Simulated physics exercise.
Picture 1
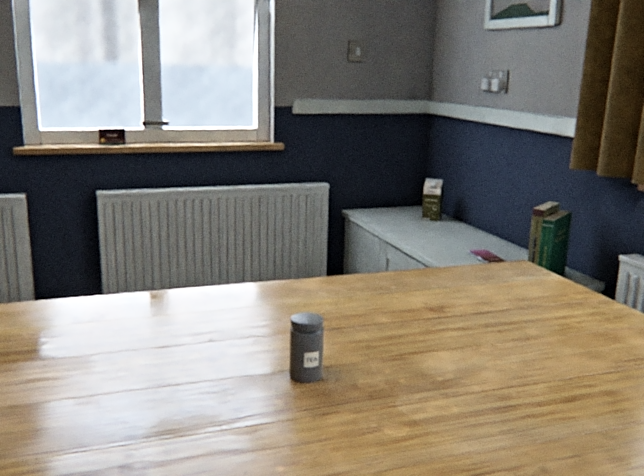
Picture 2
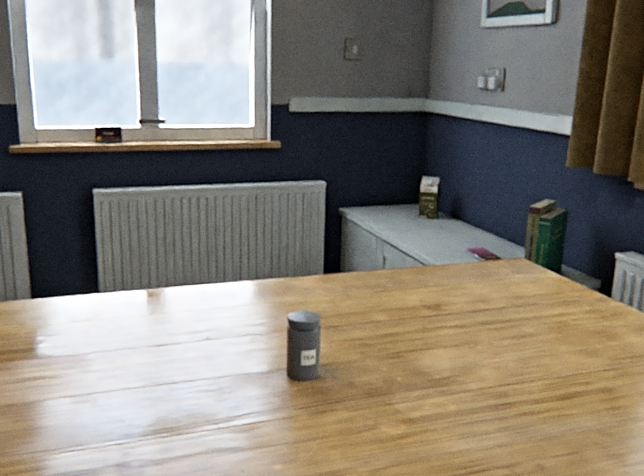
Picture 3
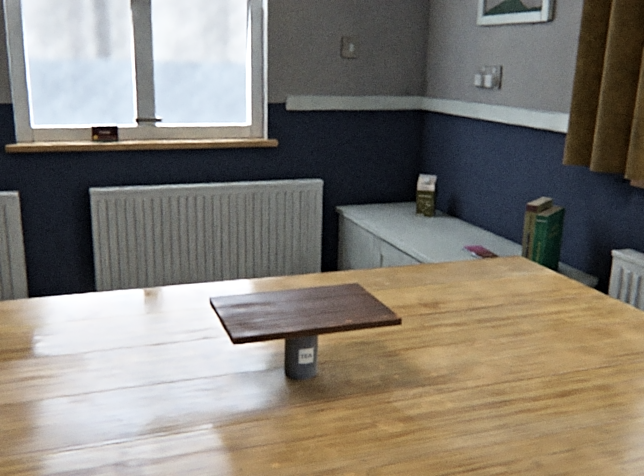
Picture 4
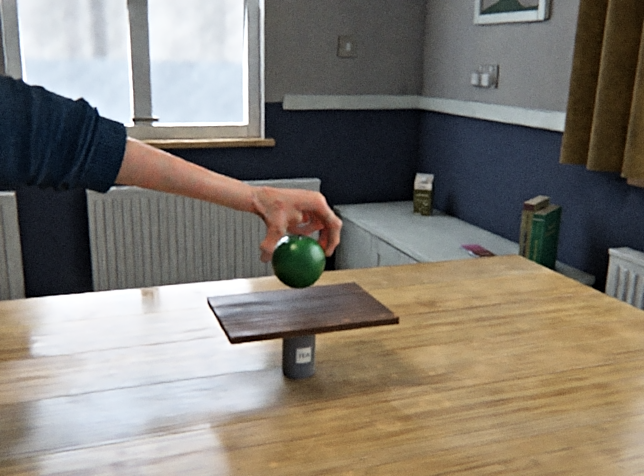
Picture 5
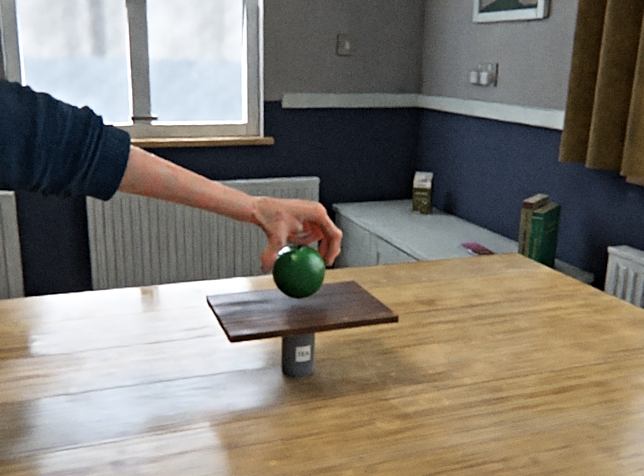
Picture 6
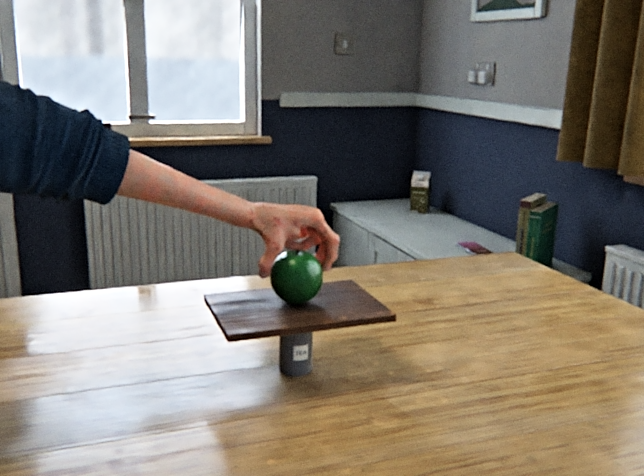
Hand lowering a green apple onto a brown board, which appears atop a small grey canister on a wooden table.
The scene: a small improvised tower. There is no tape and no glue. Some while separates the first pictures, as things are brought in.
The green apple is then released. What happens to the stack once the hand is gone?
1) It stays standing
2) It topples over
1, it stays standing.
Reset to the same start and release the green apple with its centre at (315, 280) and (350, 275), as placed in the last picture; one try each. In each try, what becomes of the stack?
Well, the first time the stack stays put, and the second time it comes down.
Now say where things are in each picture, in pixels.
In the first picture, the last thing is not in view yet.
In the second picture, the last thing is not in view yet.
In the third picture, the last thing is not in view yet; brown board (302, 311).
The fourth picture shows still above its spot; green apple (298, 261); brown board (300, 310).
The fifth picture shows still above its spot; green apple (299, 271); brown board (299, 309).
The sixth picture shows set down, still held; green apple (296, 276); brown board (297, 308).
Then, 0.30 s past the last view, nothing moves.
Then, 0.70 s past the last view, green apple resting near (296, 277).
Finally, all 3 still in place. Final places as the last picture's camera would see them, green apple near (296, 277). The stack holds.
